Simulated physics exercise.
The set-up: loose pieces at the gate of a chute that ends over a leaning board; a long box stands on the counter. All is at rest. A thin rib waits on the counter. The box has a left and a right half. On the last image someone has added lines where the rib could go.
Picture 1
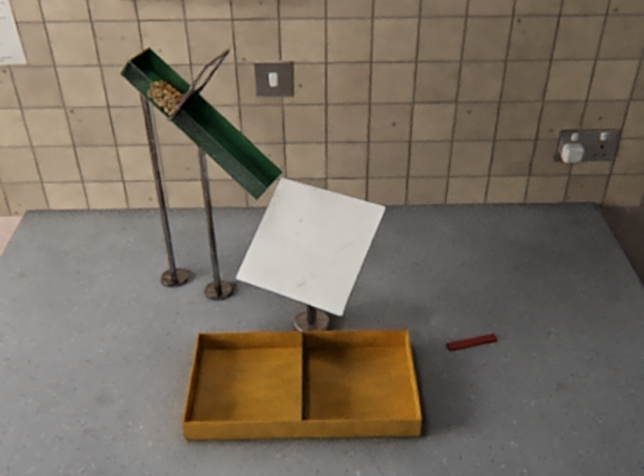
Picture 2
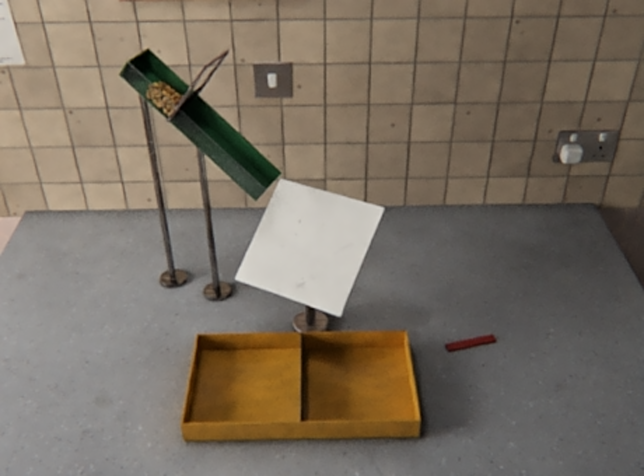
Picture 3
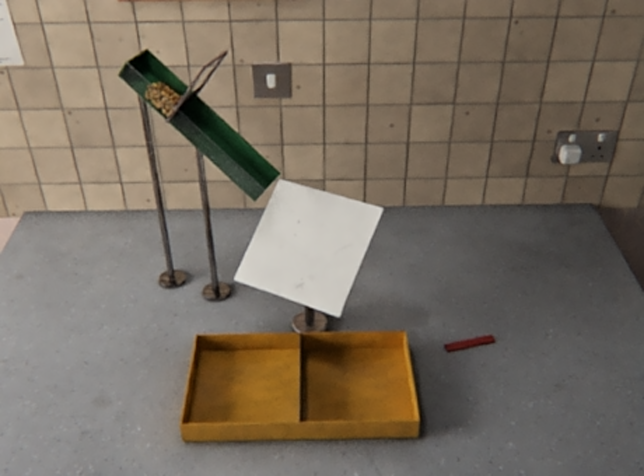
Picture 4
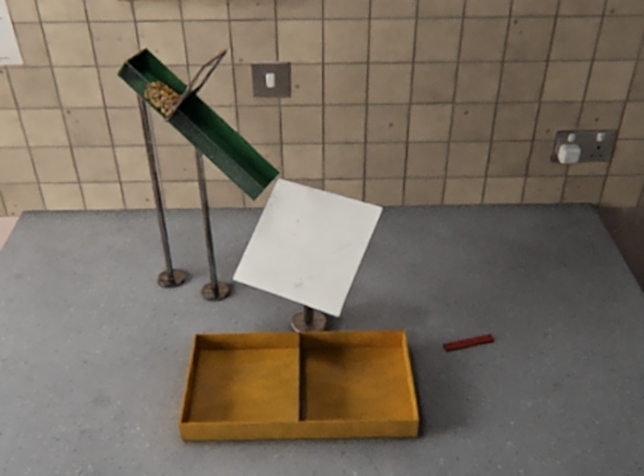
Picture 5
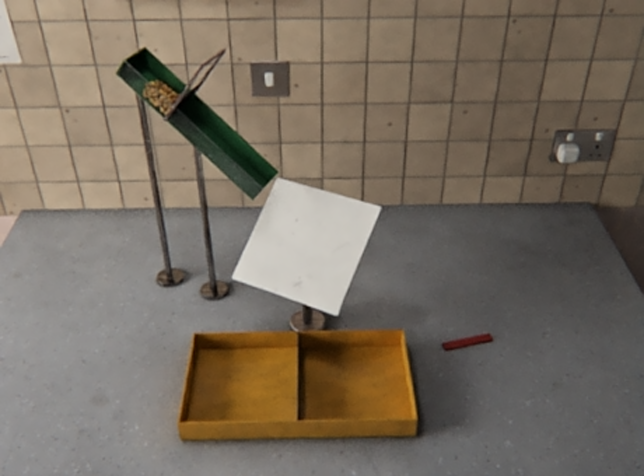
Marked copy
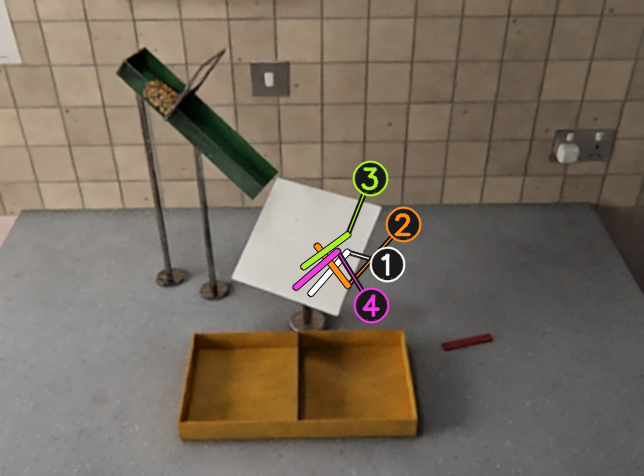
Nothing in the scene moves of its own accord; the view only drifts very slightly. Dried chickpeas rest behind the shut gate of a sloping green chute, above a tilted white board, while a two-part yellow box and a thin red strip stay still on the grey counter.
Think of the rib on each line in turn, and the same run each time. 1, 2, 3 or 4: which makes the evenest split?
2 works best here.
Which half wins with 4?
More lands on the left.
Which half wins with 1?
Left.
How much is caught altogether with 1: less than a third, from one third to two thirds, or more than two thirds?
More than two thirds.
On the marked copy, line 1 from (347, 252) to (310, 293); line 2 from (317, 246) to (348, 285); line 3 from (347, 234) to (303, 266); line 4 from (337, 251) to (296, 287).
With 1, of what is caught, almost all in the left half, just a few in the right.
With 2, of what is caught, roughly a third in the left half, roughly two thirds in the right.
With 3, of what is caught, almost all in the left half, just a few in the right.
With 4, of what is caught, almost all in the left half, about a tenth in the right.
